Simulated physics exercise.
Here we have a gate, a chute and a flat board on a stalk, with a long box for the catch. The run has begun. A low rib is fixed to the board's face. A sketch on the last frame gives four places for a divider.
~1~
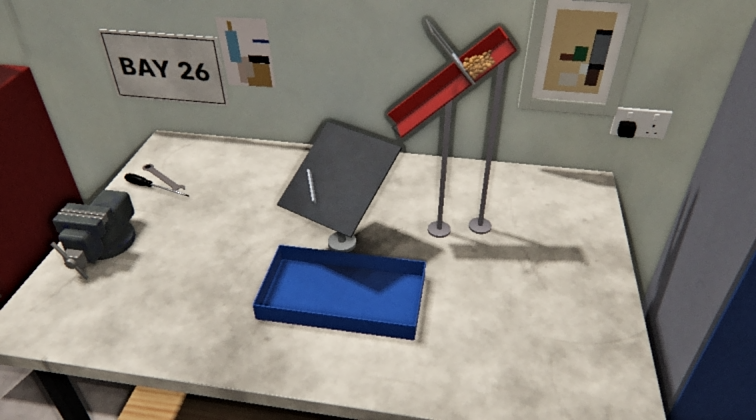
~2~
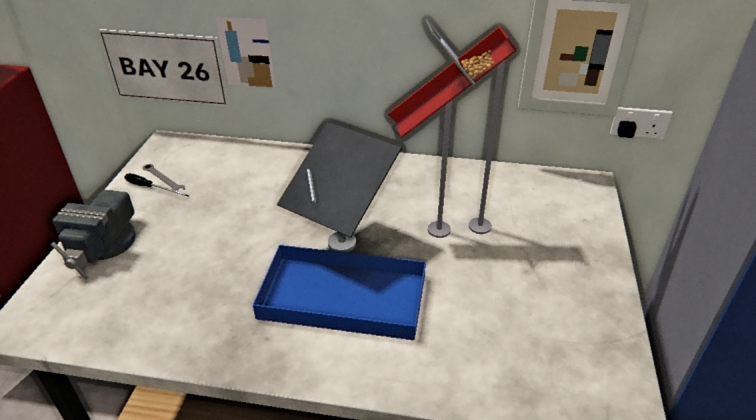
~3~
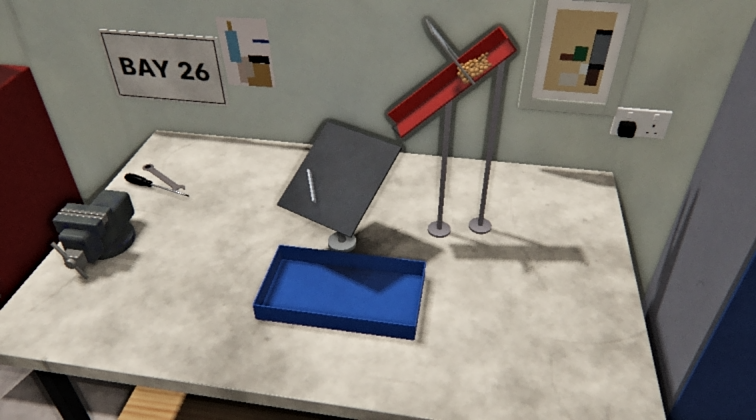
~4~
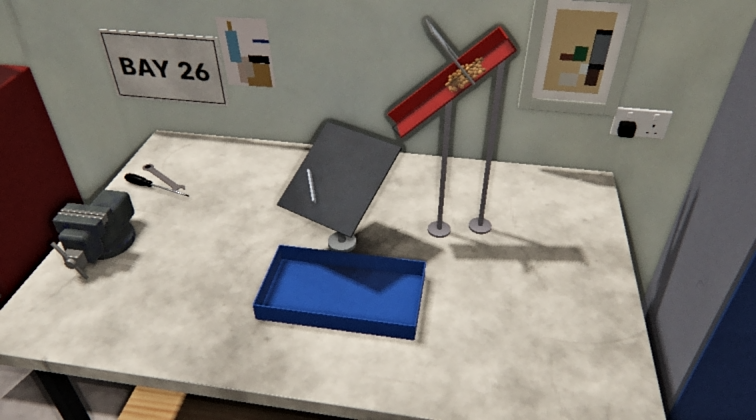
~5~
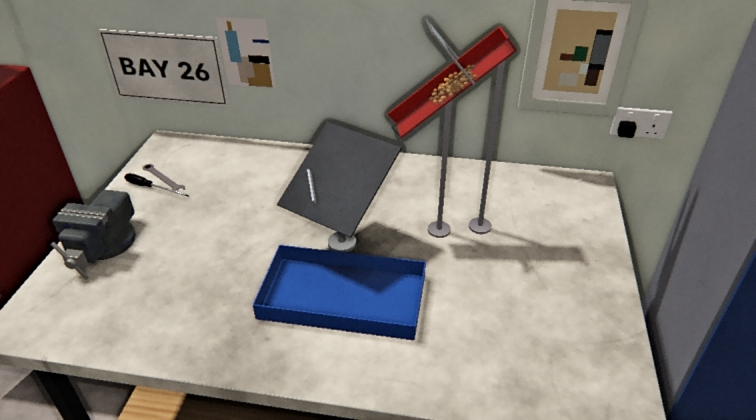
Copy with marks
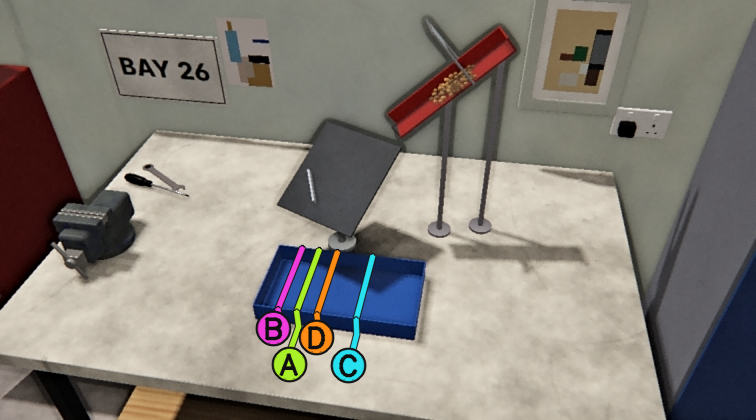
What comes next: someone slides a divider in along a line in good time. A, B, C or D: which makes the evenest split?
Best: A.
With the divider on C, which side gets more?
The left side.
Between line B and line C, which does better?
B it is.
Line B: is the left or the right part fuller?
The right side.
On the marked copy, line A crosses the front rim at (296, 310); line B crosses the front rim at (278, 308); line C crosses the front rim at (356, 318); line D crosses the front rim at (317, 313).
With A, of what is caught, about half on the left of the divider, about half on the right.
With B, of what is caught, a small part on the left of the divider, most on the right.
With C, of what is caught, all on the left of the divider, none on the right.
With D, of what is caught, nearly all on the left of the divider, a stray few on the right.
